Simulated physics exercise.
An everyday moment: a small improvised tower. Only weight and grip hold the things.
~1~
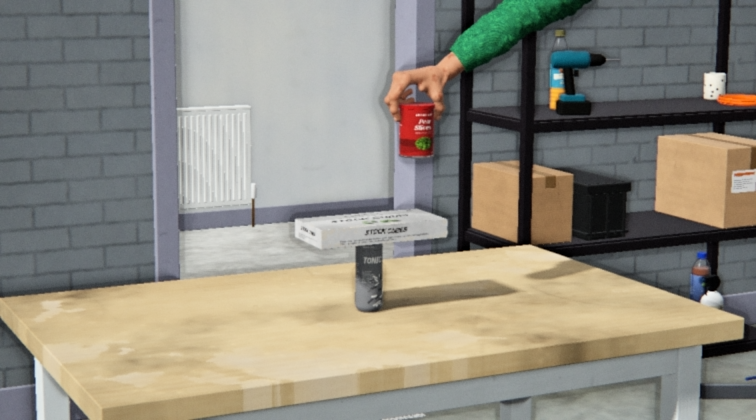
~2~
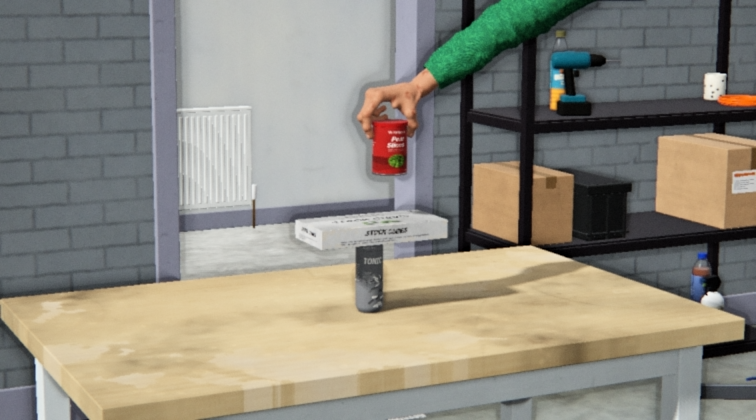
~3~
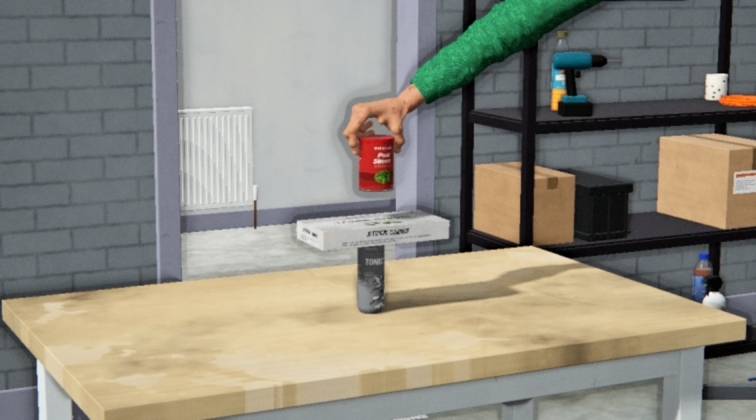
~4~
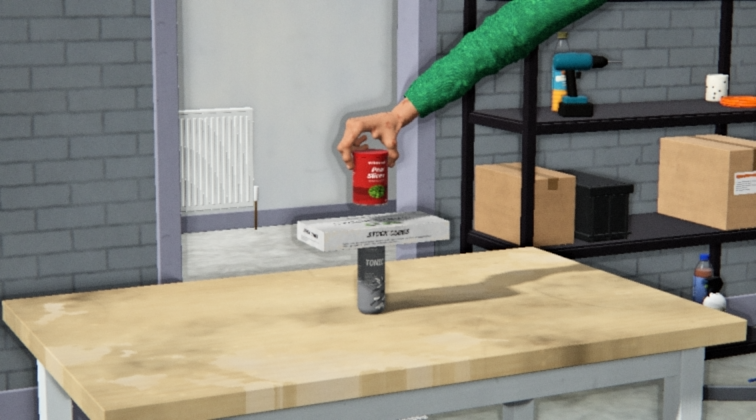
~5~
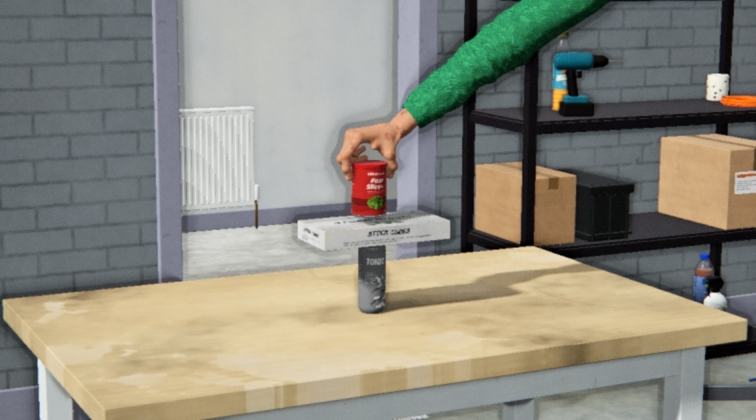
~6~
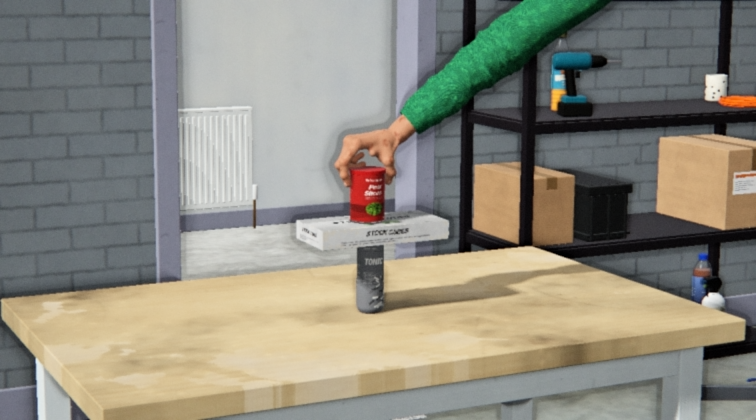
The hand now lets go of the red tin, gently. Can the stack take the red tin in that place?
In the end the stack holds.
Then, 0.20 s on from there, no change.
Then, 0.40 s on from there, red tin resting near (367, 196).
In the end, all 3 unmoved. At the end, from the last picture's camera, red tin near (367, 196). The stack stays up.
